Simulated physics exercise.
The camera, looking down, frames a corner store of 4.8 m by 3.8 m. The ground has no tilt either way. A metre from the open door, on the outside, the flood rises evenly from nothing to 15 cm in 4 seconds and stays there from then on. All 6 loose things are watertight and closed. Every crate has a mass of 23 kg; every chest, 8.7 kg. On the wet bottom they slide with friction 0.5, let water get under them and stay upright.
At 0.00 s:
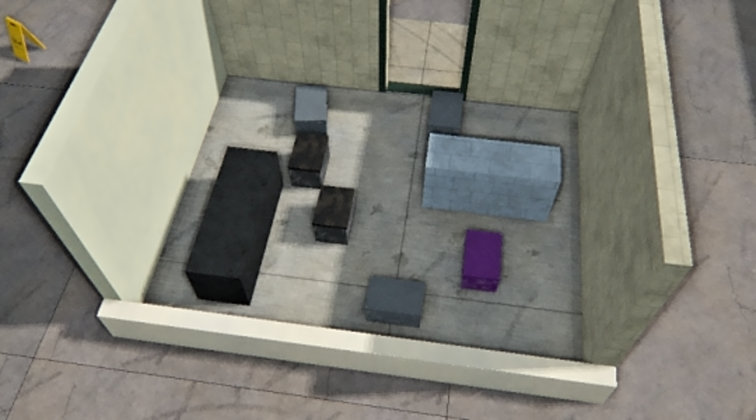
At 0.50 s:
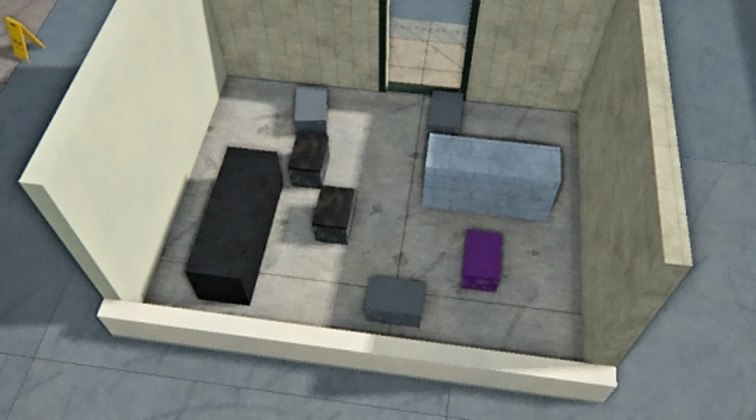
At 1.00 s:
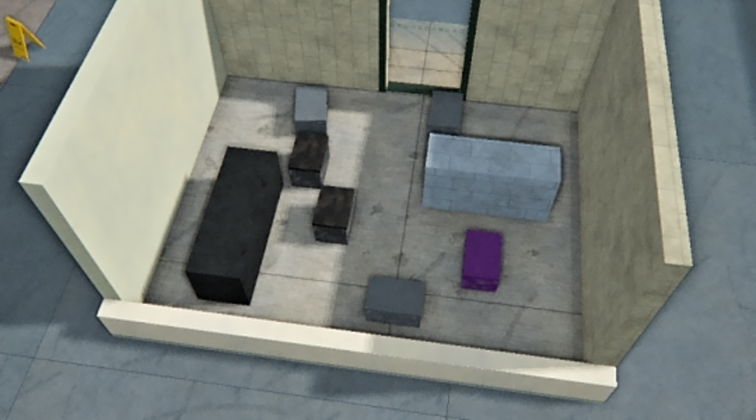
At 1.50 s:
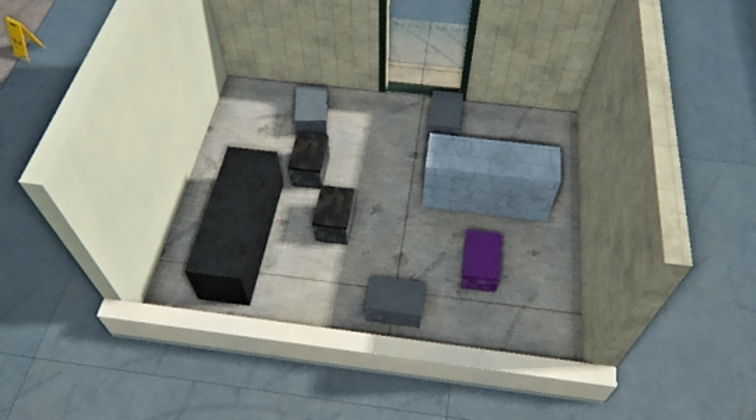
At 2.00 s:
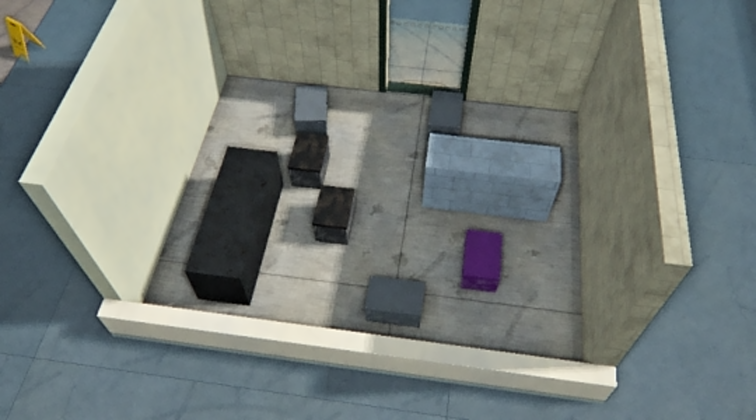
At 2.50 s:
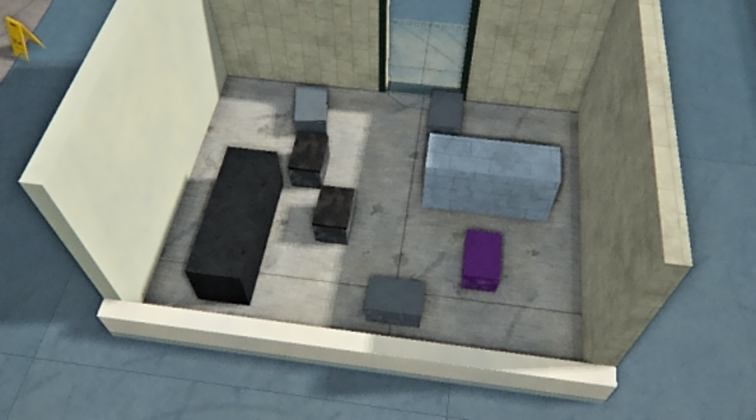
In a roofless corner store seen from above, black, grey and pale blue blocks and a purple crate stand on a grey floor. Outside, the brownish paving turns blue as water covers it, and the blue then spreads over the ground beyond the open doorway, while nothing inside visibly moves.
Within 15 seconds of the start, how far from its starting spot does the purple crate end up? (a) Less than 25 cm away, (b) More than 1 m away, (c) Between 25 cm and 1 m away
a, less than 25 cm away.
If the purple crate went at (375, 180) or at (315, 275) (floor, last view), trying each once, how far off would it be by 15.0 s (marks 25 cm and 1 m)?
I'd expect it to remain in place the first time and to remain in place the second time.
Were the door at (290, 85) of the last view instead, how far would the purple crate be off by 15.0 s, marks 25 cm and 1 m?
Outcome - purple crate: In place.
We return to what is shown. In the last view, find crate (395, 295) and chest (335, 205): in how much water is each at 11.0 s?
About 4 and 6 cm.
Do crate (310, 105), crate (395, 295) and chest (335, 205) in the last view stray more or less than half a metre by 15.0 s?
In that order: Under, under, past it.
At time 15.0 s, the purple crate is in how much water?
Roughly 7 cm deep.
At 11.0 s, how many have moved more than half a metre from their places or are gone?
At that time I count 1.
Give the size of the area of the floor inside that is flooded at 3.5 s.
About 1.0 m2.
After 3.5 s the purple crate is near (483, 254), 0.0 m from its start, aground; 0 afloat.
After 6.8 s the purple crate is near (483, 254), 0.0 m from its start, aground; 0 afloat.
After 11.0 s the purple crate is near (483, 254), 0.0 m from its start, aground; 1 afloat.
After 15.0 s the purple crate is near (483, 254), 0.0 m from its start, aground; 2 afloat.
